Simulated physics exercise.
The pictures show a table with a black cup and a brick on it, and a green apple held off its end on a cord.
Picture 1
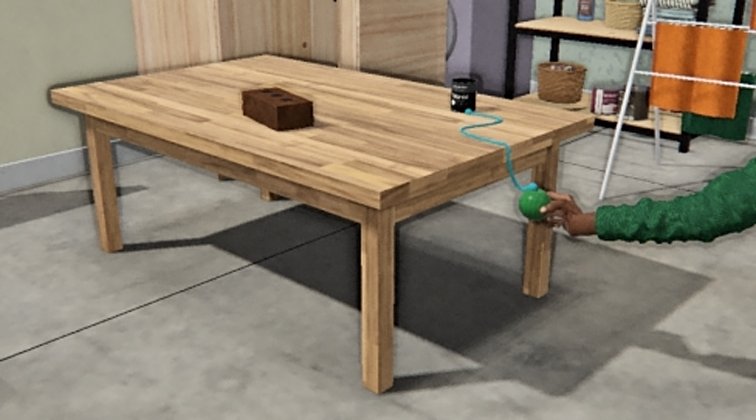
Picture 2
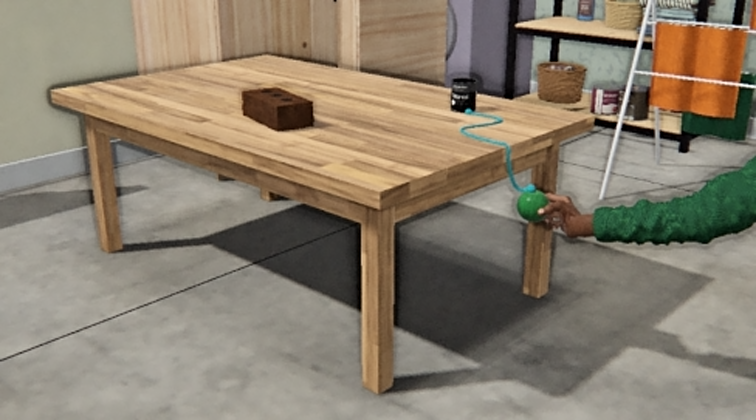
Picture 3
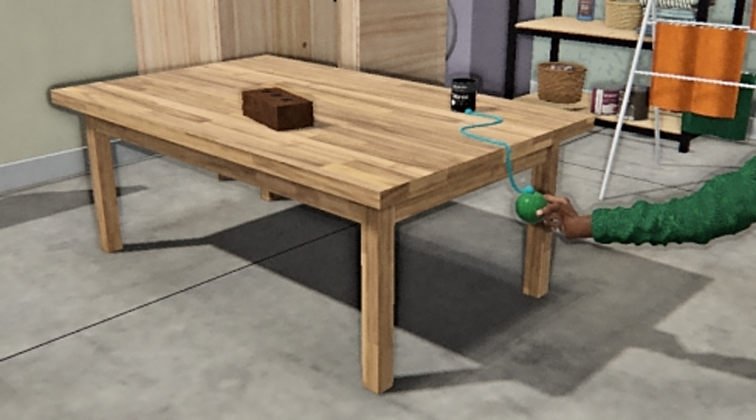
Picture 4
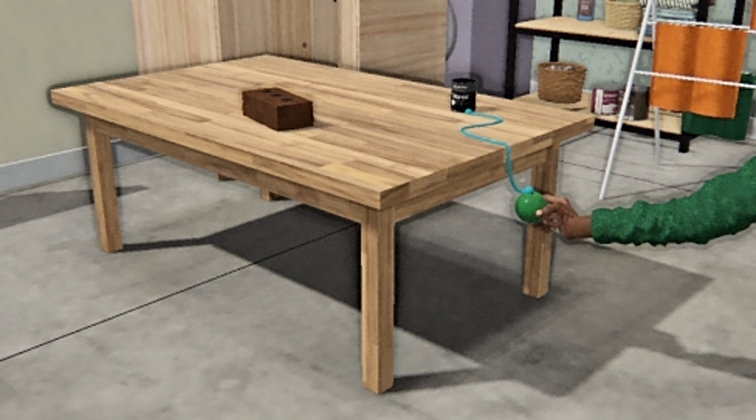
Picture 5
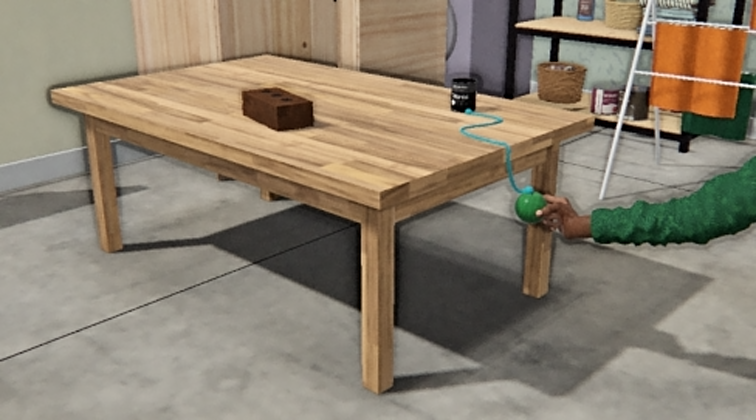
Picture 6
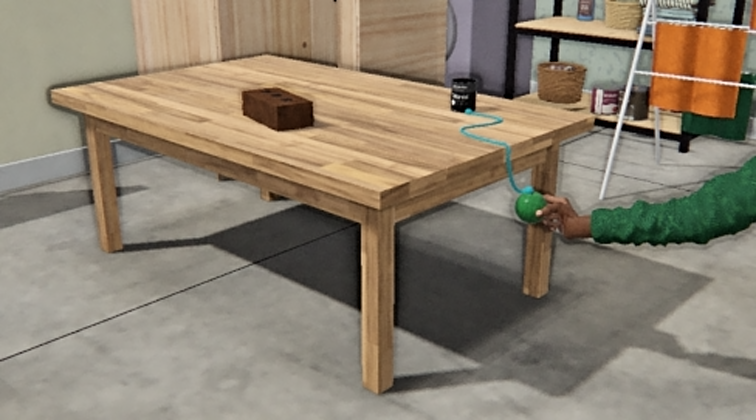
A hand in a green knitted sleeve reaches in from the right and holds a green apple off the end of a wooden table, seen from slightly above in a grey-floored room. A brown brick sits left of centre on the tabletop, and a blue cord runs from the apple to a black cup near the right end. Almost nothing moves except the apple, which shifts very slightly left, while the camera stays still.
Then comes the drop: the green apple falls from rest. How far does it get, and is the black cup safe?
As I see it, the green apple makes it down. The black cup falls as well.
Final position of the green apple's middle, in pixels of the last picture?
It finishes at pixel (525, 343).
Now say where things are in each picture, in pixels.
Green apple (535, 204); brick (276, 96); black cup (464, 80), in the first picture.
Green apple (533, 206), in the second picture.
Green apple (531, 207), in the third picture.
Green apple (531, 207); cord through (500, 122) (463, 132), in the fourth picture.
Green apple (531, 207); cord through (500, 122) (463, 132), in the fifth picture.
Green apple (531, 207); brick (276, 96); black cup (464, 80); cord tied to the cup, with little slack, in the sixth picture.
Then, 0.38 s after the last picture, apple on the floor near (519, 339); brick unmoved; cup tugged along near (525, 120).
Then, 0.68 s after the last picture, apple on the floor near (520, 337); brick unmoved; cup down on the floor.
At rest, apple on the floor near (525, 343); brick unmoved; cup down on the floor. The green apple reaches the floor and the black cup gets pulled over the edge.
